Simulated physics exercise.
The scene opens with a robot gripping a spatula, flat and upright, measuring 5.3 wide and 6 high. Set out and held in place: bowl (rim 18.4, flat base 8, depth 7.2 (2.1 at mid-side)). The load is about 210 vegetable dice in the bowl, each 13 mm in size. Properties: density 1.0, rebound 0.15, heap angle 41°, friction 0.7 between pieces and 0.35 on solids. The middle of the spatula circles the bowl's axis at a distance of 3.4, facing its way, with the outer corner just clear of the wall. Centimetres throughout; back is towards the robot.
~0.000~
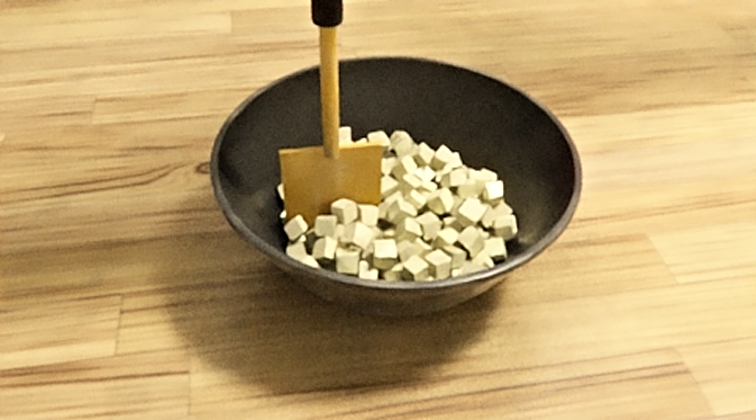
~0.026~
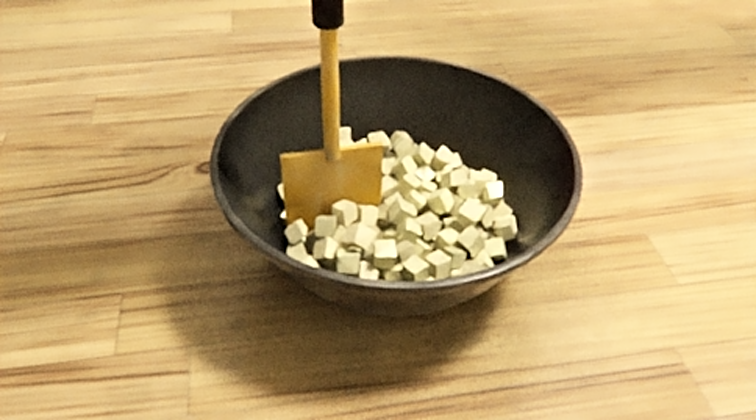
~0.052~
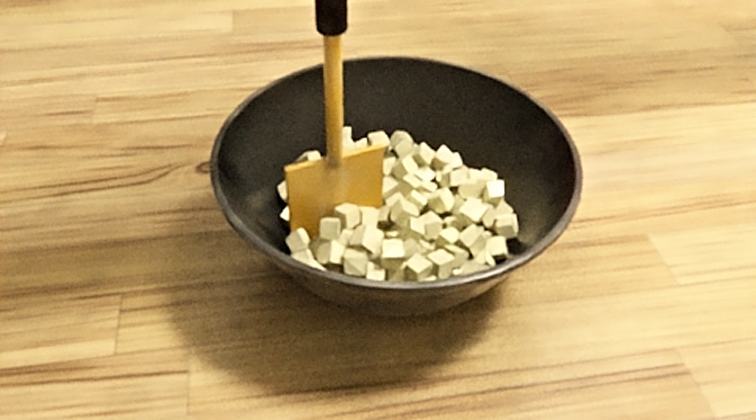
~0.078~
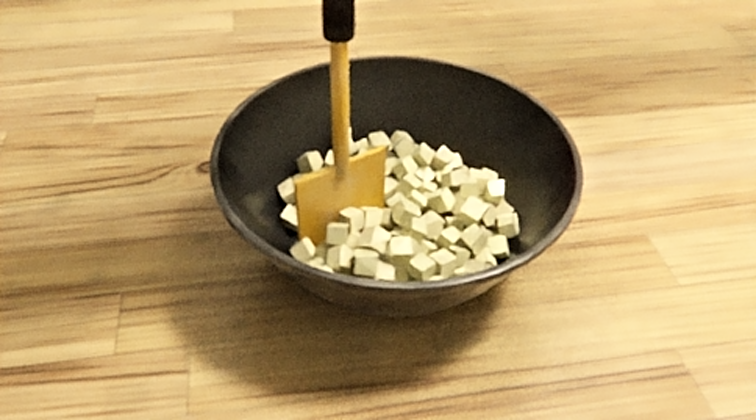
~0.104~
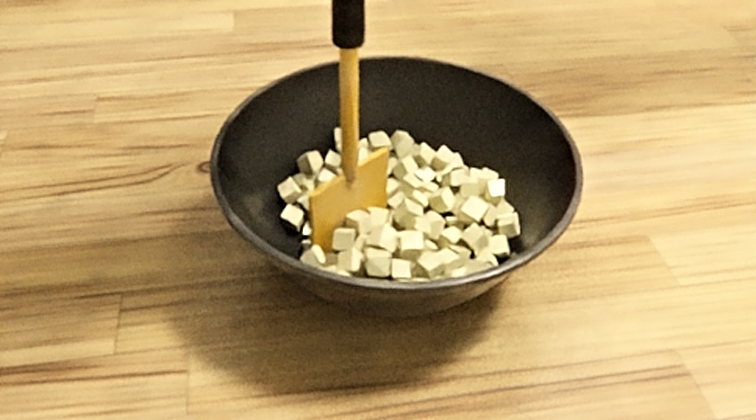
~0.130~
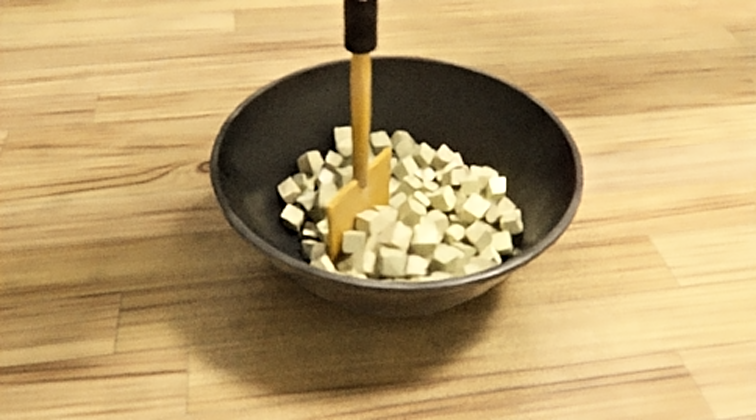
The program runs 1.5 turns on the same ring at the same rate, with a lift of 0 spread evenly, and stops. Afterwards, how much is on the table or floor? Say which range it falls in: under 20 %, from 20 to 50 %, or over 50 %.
It falls under 20 %.
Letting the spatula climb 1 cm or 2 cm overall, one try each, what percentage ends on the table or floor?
Try one: Around 5 %; try two: Around 5 %.
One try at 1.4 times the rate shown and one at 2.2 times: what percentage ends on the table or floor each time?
15 % and 35 %.
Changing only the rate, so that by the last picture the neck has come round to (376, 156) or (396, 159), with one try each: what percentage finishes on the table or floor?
About 15 and 20 %.
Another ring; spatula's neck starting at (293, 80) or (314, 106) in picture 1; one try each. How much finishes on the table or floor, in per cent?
Roughly 0 % and 15 %.
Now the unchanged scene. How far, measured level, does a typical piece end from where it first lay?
I'd put it at roughly 5 centimetres.
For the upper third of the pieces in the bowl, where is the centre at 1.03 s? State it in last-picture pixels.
I'd say about (479, 227).
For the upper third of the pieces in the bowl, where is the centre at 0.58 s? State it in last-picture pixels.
Around (356, 107).
After 0.58 s, 241° round, highest piece 9 above the table; 203 in the bowl, 1 on the table or floor, 3 in flight or on the tool.
After 1.03 s, 75° round, highest piece 9 above the table; 199 in the bowl, 7 on the table or floor, 1 in flight or on the tool.
After 1.45 s, 180° round, highest piece 8 above the table; 188 in the bowl, 19 on the table or floor.
After 2.15 s, 180° round, highest piece 8 above the table; 188 in the bowl, 19 on the table or floor.
In the end, 188 in the bowl, 19 on the table or floor. That is 9 % on the table or floor.
